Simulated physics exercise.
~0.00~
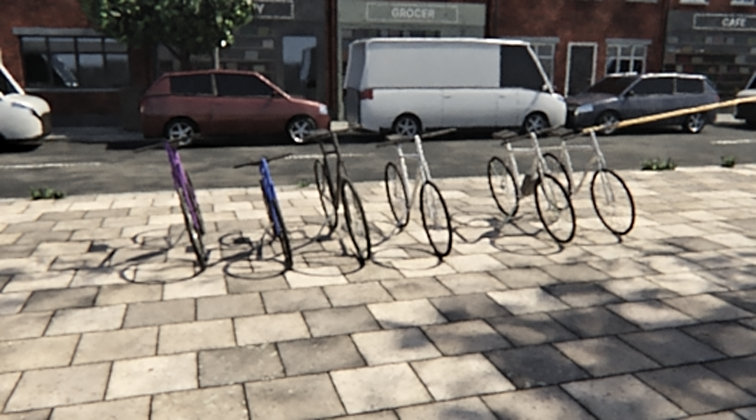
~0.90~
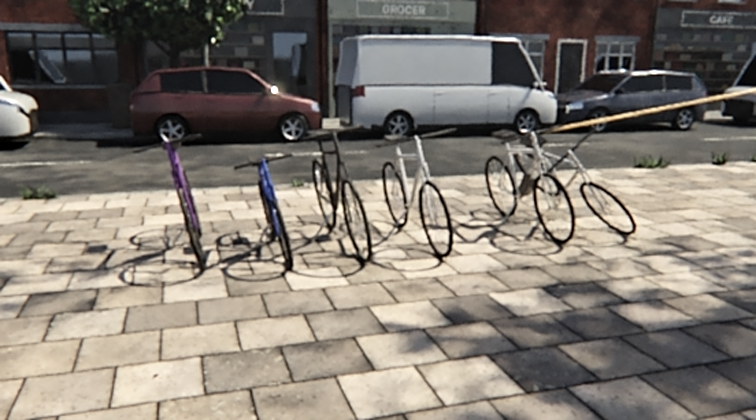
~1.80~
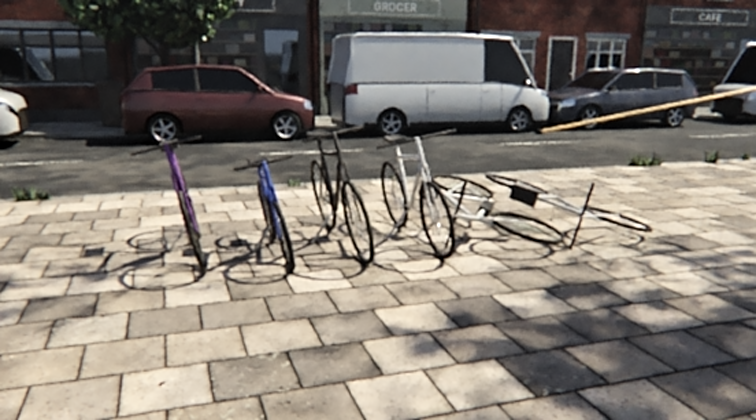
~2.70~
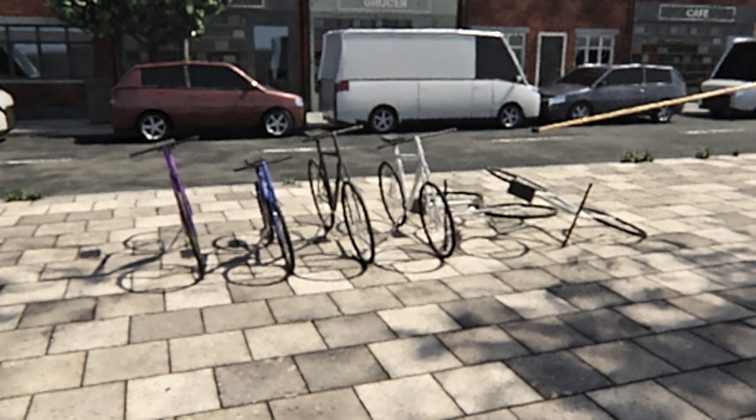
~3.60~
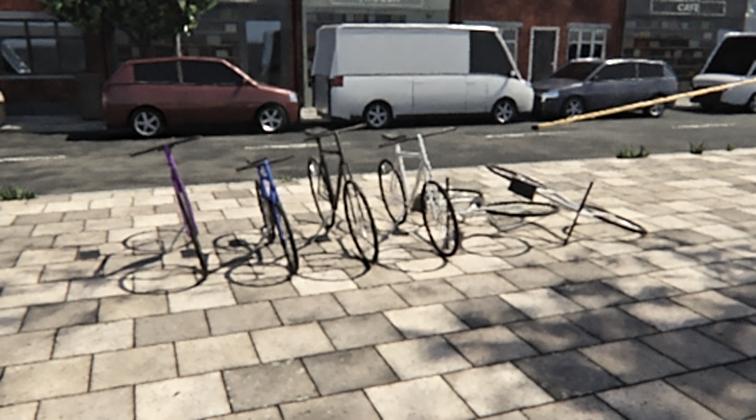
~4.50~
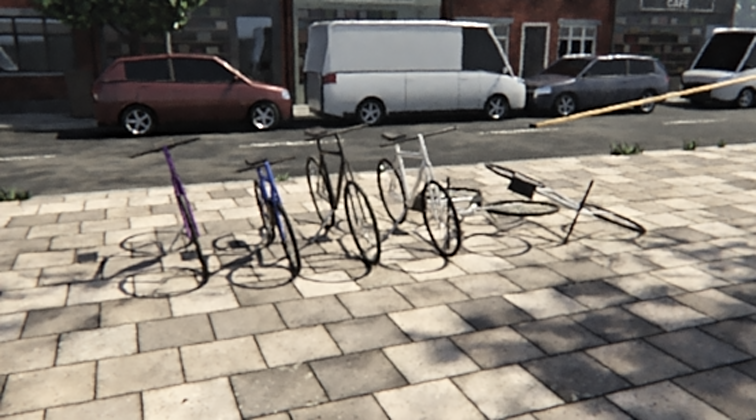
In this clip, six bicycles stand in a row on a paved area beside a street as a pole reaches in from the right; the rightmost bicycle tips left onto its neighbour and both fall, leaving four upright, including the purple and blue ones.
